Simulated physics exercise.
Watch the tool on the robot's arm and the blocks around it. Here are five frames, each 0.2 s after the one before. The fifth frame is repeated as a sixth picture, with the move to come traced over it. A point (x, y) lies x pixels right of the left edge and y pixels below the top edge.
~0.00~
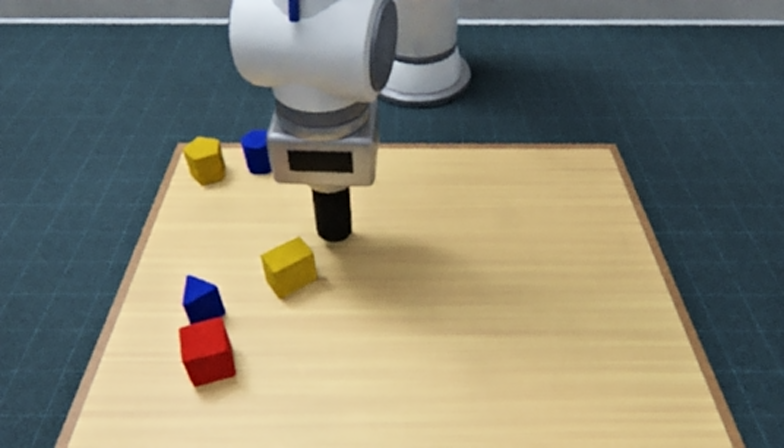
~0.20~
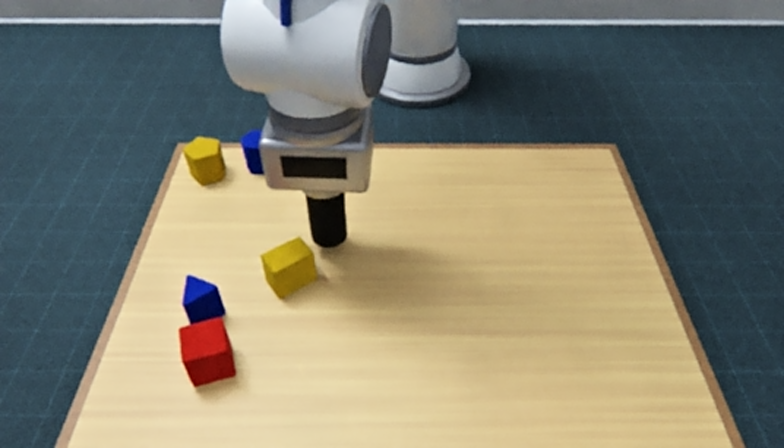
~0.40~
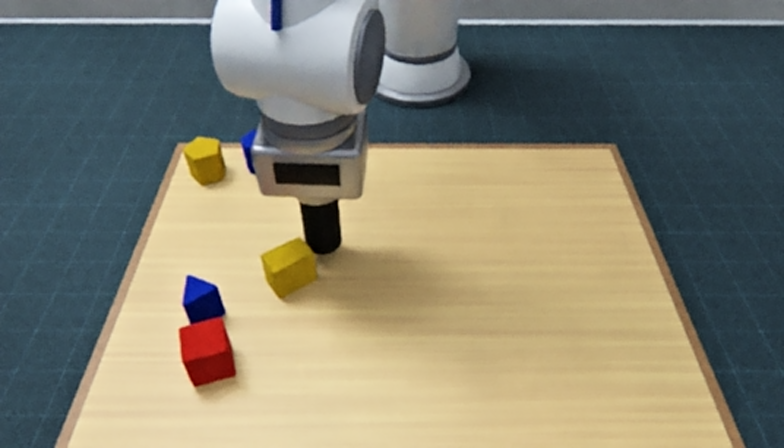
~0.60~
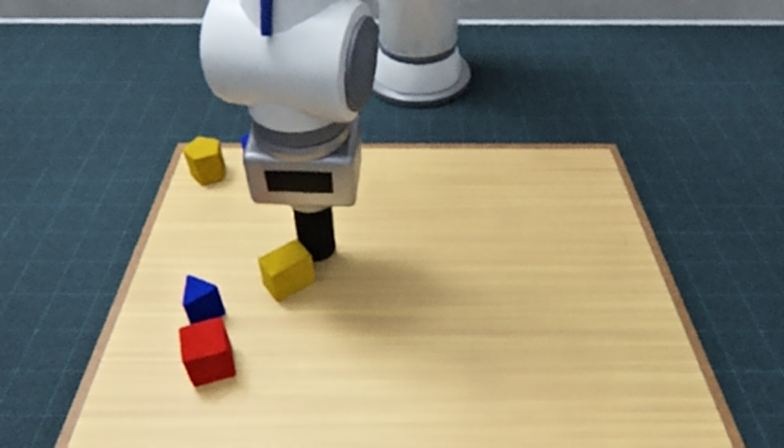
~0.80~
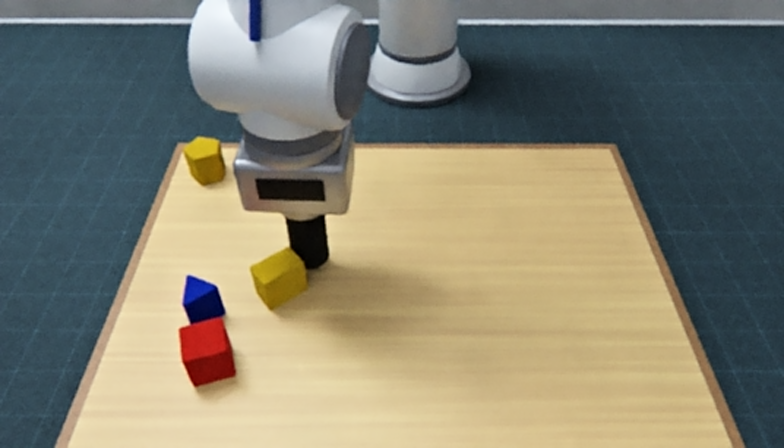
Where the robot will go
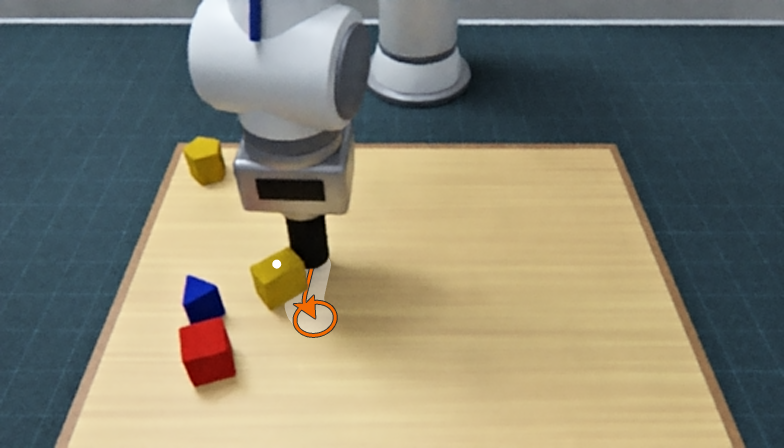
A light wooden board with a darker edge lies on a dark teal floor, seen from above and in front by a still camera. A white robot arm with a black tool stands over it, with yellow and blue blocks at upper left, a yellow block near the tool, and a blue triangle beside a red block at lower left. The tool moves slowly down and left, then nudges the nearby yellow block slightly the same way.
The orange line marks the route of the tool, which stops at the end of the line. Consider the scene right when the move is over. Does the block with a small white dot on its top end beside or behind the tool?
Short answer: Yes.
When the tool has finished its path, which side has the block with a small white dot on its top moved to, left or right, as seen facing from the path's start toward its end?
It moves off to the right.
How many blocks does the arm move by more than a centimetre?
The answer is a single block.
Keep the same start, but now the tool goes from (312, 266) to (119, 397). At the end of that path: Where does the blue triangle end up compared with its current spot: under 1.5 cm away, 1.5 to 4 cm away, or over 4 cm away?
If I had to pick, the blue triangle travels from 1.5 to 4 cm here.
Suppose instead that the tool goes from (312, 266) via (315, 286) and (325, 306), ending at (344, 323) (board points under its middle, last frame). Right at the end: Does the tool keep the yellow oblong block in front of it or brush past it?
Slipped loose.
Drawn move, from (312, 266) via (308, 284) and (304, 302), ending at (315, 318); the dot is on the yellow oblong block.
What follows on the original path. Halfway along, tool (304, 283); yellow oblong block (259, 284), turned 20° clockwise.
At the end, tool (314, 308); blue triangle still; yellow oblong block (255, 287), turned 25° clockwise.
